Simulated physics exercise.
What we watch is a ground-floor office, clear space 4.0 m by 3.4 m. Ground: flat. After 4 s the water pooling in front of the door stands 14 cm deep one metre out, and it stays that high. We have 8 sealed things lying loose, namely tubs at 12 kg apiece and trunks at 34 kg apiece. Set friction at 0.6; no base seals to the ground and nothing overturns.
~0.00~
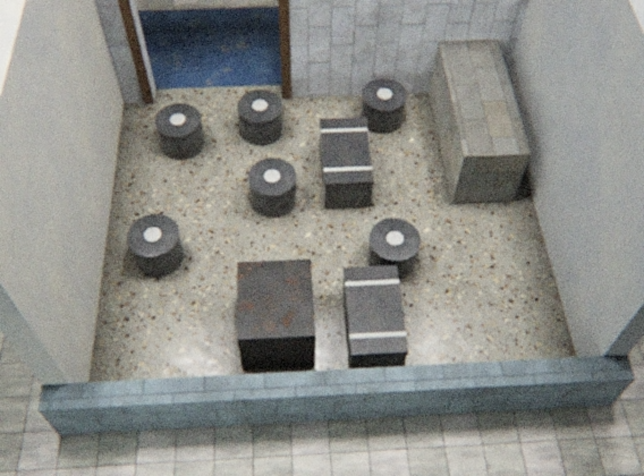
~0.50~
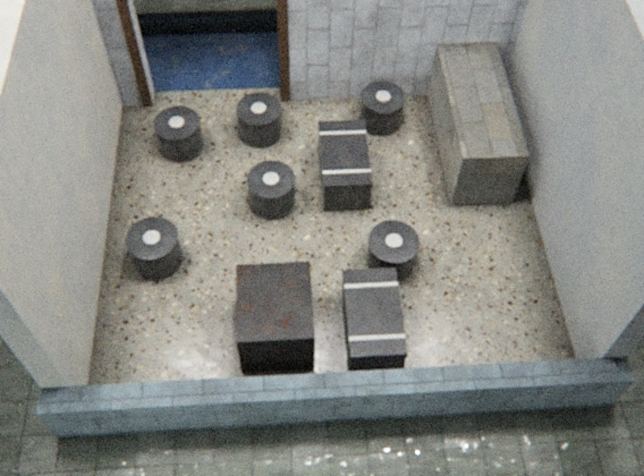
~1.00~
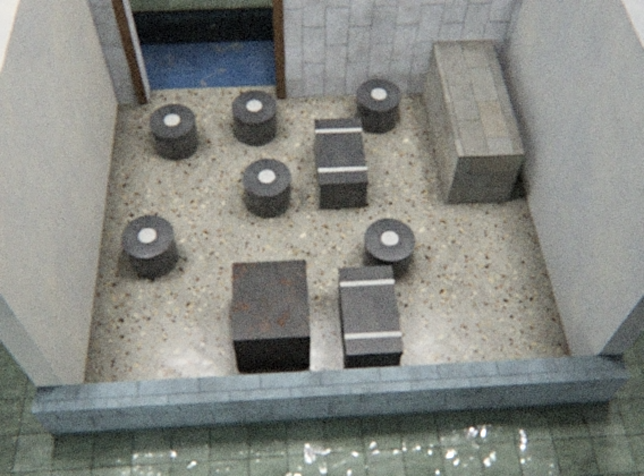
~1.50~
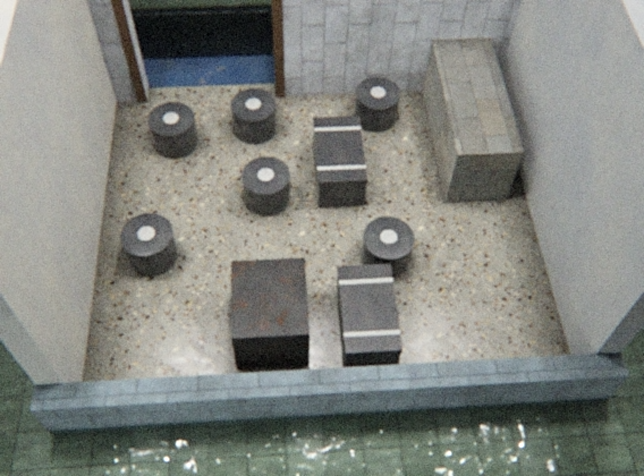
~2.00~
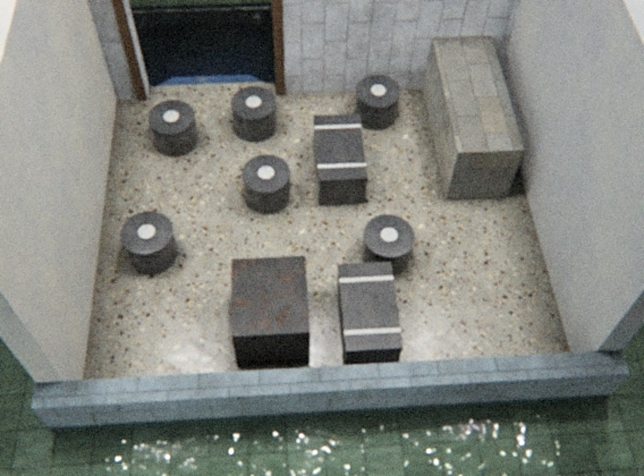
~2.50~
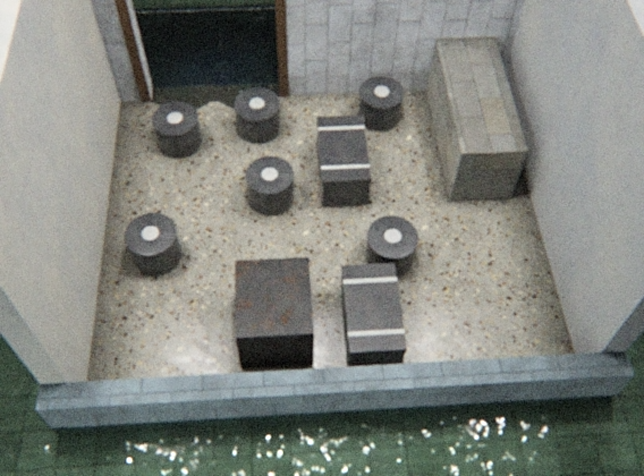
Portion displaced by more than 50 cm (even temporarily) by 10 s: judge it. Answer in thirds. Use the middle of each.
One to two thirds.
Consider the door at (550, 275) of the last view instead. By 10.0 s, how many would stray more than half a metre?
Then it comes to 2 of them.
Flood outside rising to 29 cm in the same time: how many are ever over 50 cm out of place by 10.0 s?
It would come to 6 of them.
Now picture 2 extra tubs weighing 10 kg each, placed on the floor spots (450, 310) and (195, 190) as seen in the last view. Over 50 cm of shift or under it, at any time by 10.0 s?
In turn: Short of it, over.
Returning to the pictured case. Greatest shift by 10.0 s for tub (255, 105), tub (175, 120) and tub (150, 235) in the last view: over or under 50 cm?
Result, in order: Exceeded / exceeded / exceeded.
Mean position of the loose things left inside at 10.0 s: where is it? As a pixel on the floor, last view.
They're centred close to (295, 241).
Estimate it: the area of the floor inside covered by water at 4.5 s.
I'd estimate close to 3.0 m2.
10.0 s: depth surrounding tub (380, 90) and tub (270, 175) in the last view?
Close to 3 and 9 centimetres.
After 3.5 s 0 of 8 are over 50 cm from their spots; 0 afloat.
After 4.5 s 0 of 8 are over 50 cm from their spots; 0 afloat.
After 7.0 s 2 of 8 are over 50 cm from their spots; 1 afloat.
After 10.0 s 4 of 8 are over 50 cm from their spots, and 4 have been at some point; 4 afloat.
